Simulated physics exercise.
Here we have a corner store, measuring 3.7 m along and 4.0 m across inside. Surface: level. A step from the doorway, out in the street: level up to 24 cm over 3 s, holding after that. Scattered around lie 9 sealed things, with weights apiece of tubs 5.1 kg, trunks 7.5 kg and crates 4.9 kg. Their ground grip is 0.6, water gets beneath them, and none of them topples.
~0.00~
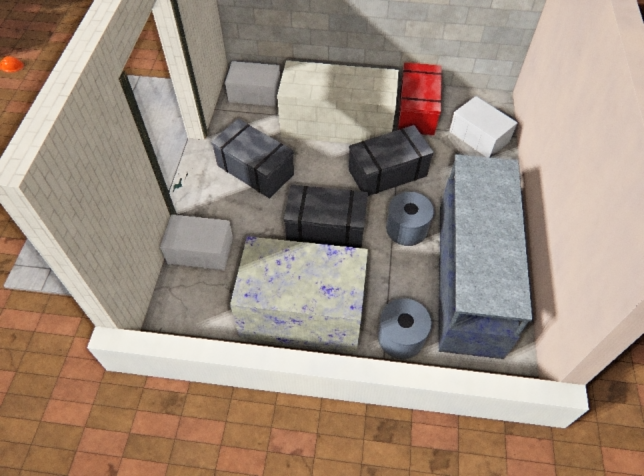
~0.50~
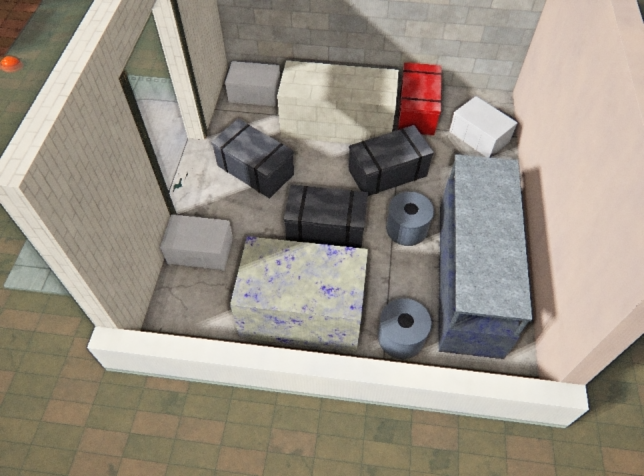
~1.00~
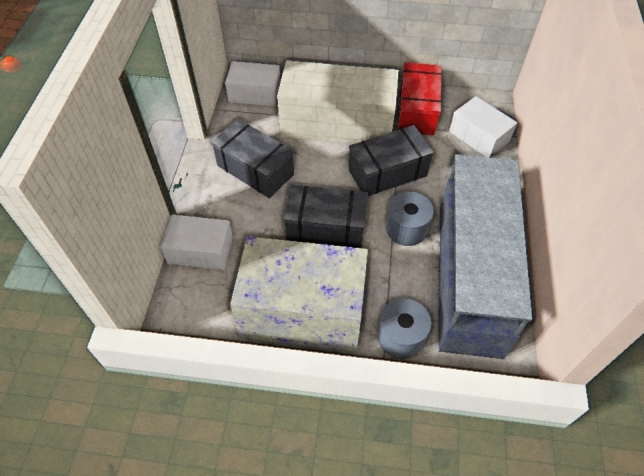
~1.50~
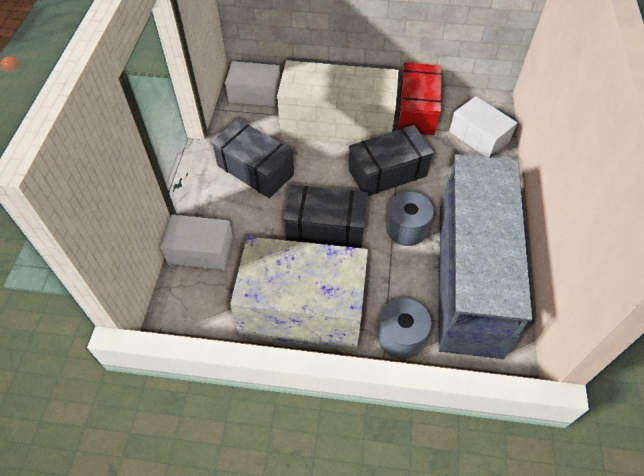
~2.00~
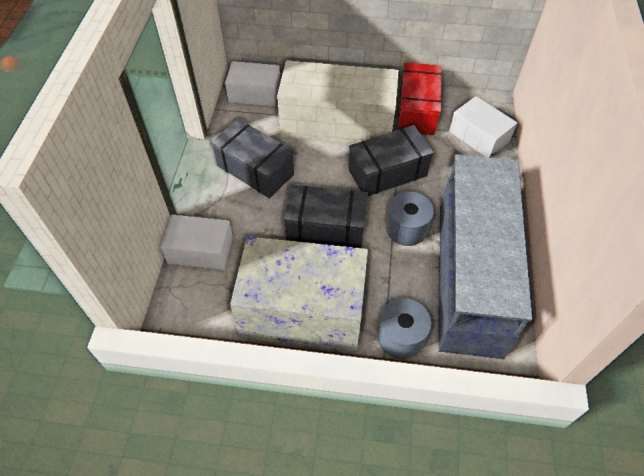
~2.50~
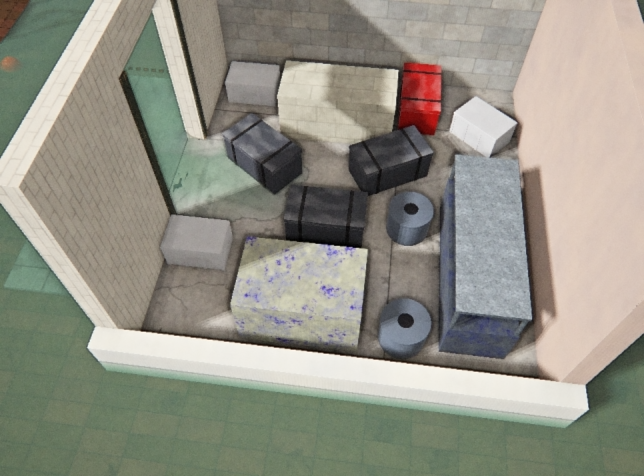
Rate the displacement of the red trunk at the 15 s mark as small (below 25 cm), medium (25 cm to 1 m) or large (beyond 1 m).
Small.
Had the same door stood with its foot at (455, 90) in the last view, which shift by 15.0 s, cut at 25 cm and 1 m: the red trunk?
The red trunk drifts well away.
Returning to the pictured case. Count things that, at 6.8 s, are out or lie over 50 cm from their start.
My count gives 4.
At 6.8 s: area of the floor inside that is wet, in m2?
12.0 m2.
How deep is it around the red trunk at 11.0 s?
Around 12 cm.
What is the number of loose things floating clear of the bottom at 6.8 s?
At that time the total is 8.
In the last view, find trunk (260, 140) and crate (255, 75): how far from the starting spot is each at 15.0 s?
Shifts: 250 cm / 60 cm.
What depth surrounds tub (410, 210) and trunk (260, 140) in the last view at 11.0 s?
Depth approx. 18 cm / 18 cm.
After 3.5 s the red trunk is near (422, 86), 0.0 m from its start, aground; 1 afloat.
After 6.8 s the red trunk is near (416, 86), 0.1 m from its start, afloat; 8 afloat.
After 11.0 s the red trunk is near (418, 82), 0.1 m from its start, afloat; 9 afloat.
After 15.0 s the red trunk is near (416, 71), 0.1 m from its start, afloat; 9 afloat.
